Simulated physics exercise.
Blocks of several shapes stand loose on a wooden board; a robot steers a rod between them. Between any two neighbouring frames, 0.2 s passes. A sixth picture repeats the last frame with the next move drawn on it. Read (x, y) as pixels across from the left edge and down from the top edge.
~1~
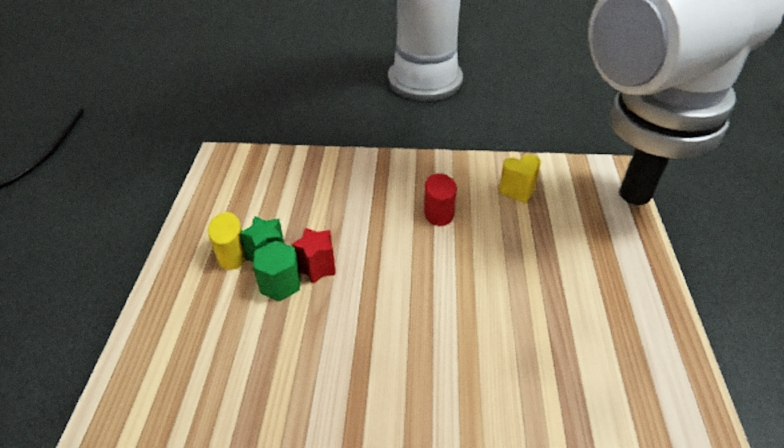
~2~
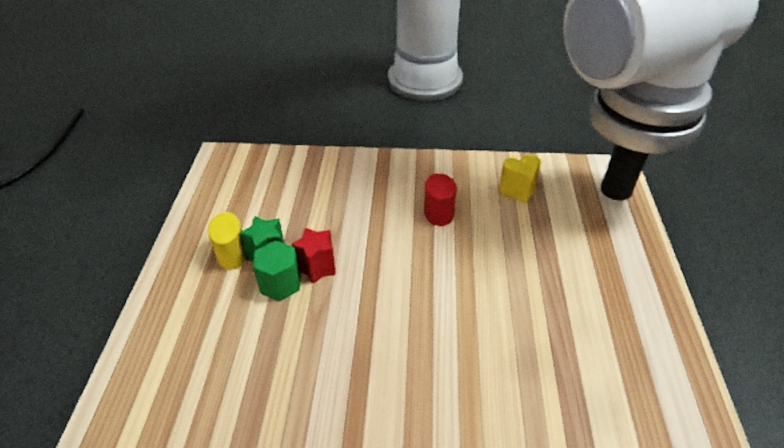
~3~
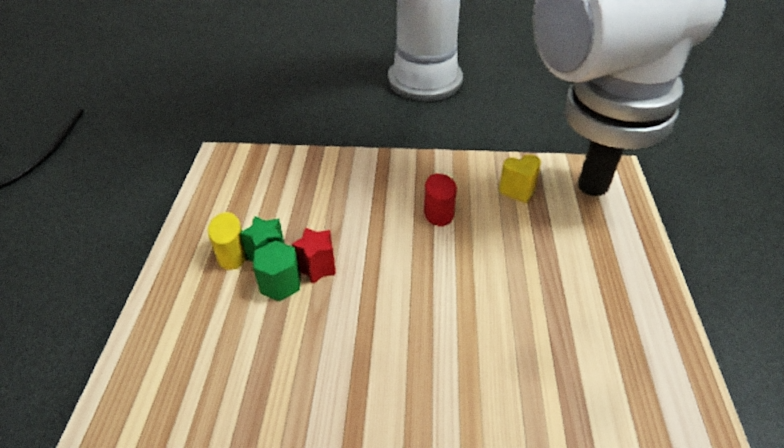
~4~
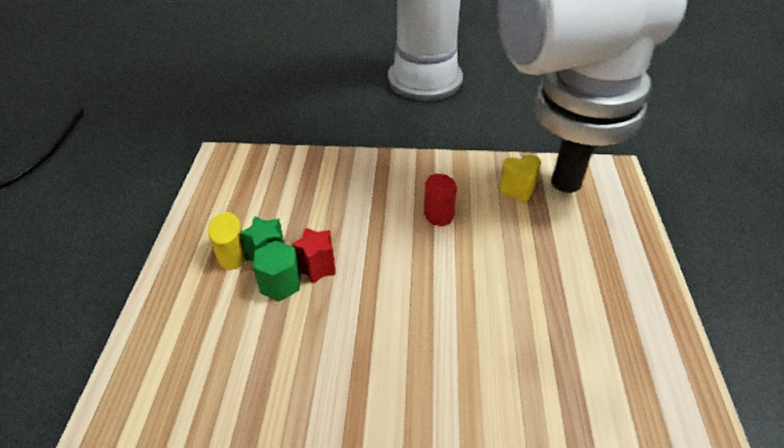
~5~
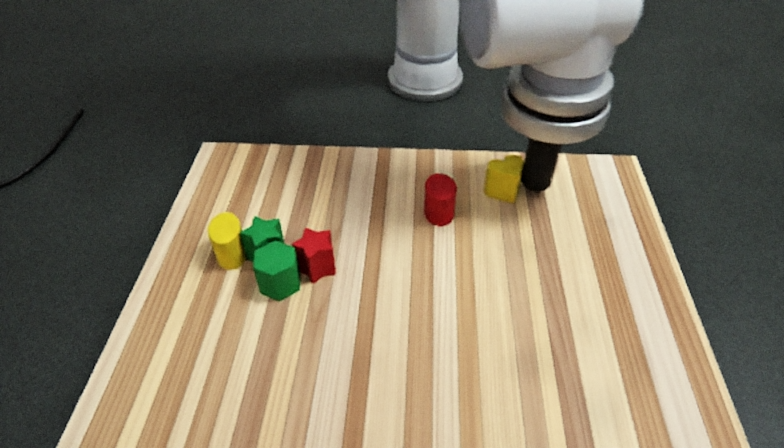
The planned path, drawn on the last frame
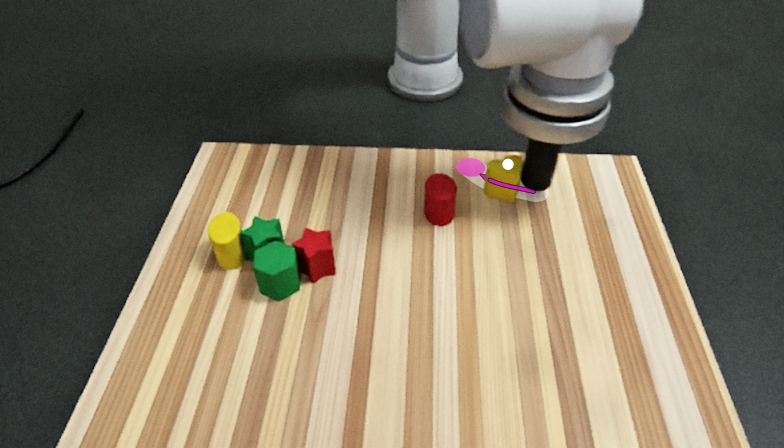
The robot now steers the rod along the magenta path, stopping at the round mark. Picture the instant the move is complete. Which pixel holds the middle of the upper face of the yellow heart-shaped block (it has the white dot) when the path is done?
The yellow heart-shaped block ends near (470, 164).
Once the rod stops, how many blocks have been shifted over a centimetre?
There will be one block that moves more than 1 cm.
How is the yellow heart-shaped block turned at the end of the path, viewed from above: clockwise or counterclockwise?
It is turned anticlockwise.
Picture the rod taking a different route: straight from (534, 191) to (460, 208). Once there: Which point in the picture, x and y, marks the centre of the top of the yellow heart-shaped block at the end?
It will likely be found at (448, 163).
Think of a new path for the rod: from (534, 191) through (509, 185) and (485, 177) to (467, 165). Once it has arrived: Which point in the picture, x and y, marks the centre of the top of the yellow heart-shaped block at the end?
Put as a pixel place, it's (470, 164).
Path on the board, from (534, 191) over (510, 186) and (488, 179) to (471, 167); the dot is on the yellow heart-shaped block.
On the path given first. Halfway along, rod (499, 173); yellow heart-shaped block (477, 164), turned 50° anticlockwise.
At the end, rod (472, 157); red oval in place; yellow heart-shaped block (470, 164), turned 65° anticlockwise.
